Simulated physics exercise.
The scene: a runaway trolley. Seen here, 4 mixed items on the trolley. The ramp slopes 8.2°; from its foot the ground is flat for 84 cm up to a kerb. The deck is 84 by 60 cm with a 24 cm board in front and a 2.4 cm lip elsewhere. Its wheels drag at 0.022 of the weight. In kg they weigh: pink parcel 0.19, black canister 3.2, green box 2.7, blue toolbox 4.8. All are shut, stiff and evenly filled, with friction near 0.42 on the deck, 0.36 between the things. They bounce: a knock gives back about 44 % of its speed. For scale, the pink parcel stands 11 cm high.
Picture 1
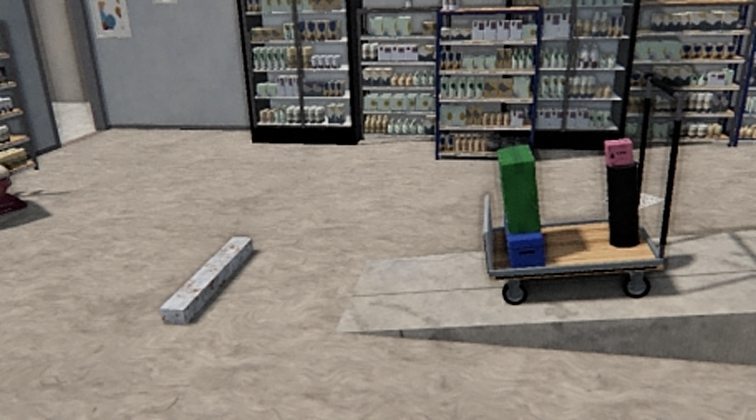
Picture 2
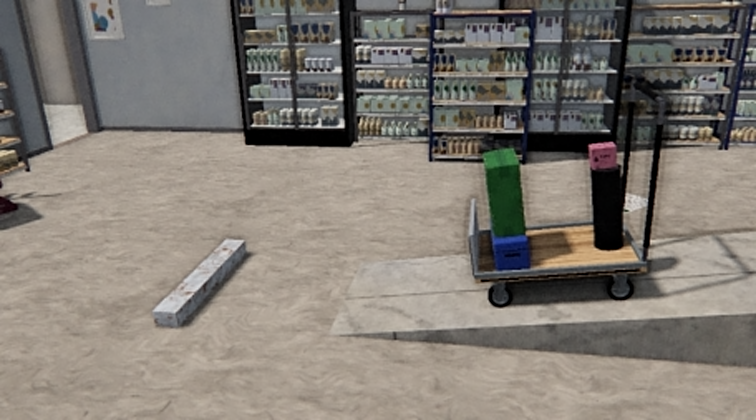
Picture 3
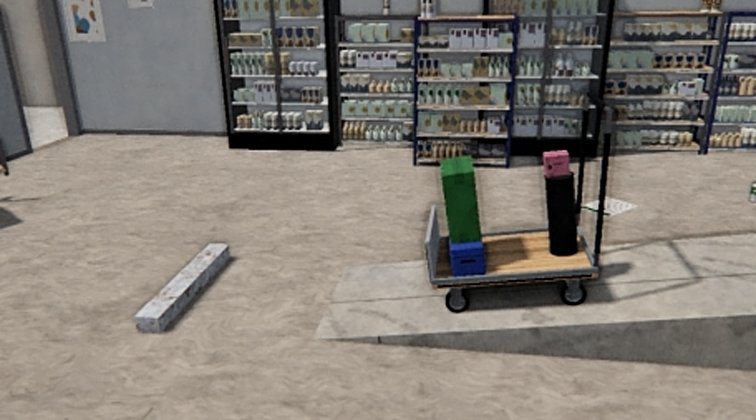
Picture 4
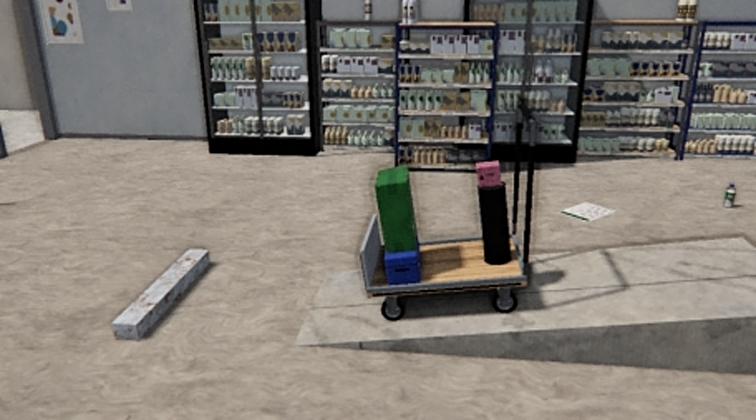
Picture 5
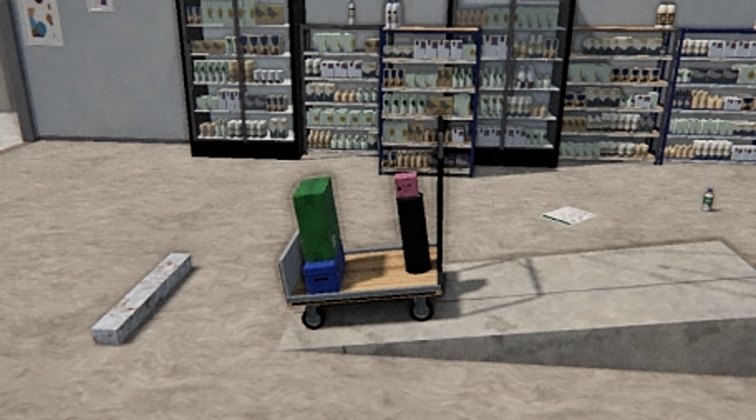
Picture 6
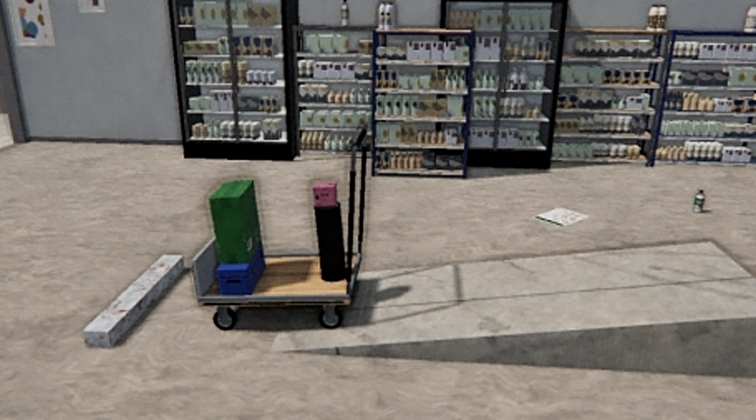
A flat trolley carrying a green box on a blue toolbox and a pink parcel on a black canister rolls leftward down a low ramp in a shop. It leaves the foot of the ramp and crosses the flat floor, drawing close to a pale kerb, its load still upright.
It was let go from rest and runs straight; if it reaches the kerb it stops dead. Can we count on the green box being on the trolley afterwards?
The green box ends off the deck.
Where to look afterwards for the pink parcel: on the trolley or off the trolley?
The pink parcel ends off the trolley.
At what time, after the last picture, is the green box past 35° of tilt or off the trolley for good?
At about 0.5 s.
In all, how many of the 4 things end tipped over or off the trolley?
In all, 3.
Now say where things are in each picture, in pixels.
In the first picture, 168 cm to the kerb; green box (519, 189); pink parcel (619, 152).
In the second picture, 165 cm to the kerb; blue toolbox (509, 242); pink parcel (603, 156).
In the third picture, 150 cm to the kerb; black canister (562, 214); blue toolbox (466, 248).
In the fourth picture, 126 cm to the kerb; pink parcel (489, 174); black canister (495, 223).
In the fifth picture, 91 cm to the kerb; blue toolbox (326, 266); pink parcel (407, 185).
In the sixth picture, 46 cm to the kerb; green box (237, 221); black canister (331, 242).
Then, 0.40 s after the last picture, trolley at the kerb; green box tipped 13° from how it sat near (142, 216); pink parcel tipped 6° from how it sat; black canister tipped 6° from how it sat.
Then, 1.00 s after the last picture, trolley at the kerb; pink parcel and green box now off the trolley; black canister tipped 44° from how it sat; blue toolbox slid 7 cm.
Then, 1.30 s after the last picture, trolley at the kerb; black canister tipped 64° from how it sat; blue toolbox slid 8 cm.
Then, 1.70 s after the last picture, trolley at the kerb; black canister on its side; blue toolbox slid 8 cm.
At rest, off the trolley, pink parcel and green box; tipped over on the trolley, black canister; blue toolbox in place, give or take 10 cm. Seen from the same camera at the end, green box near (16, 299).
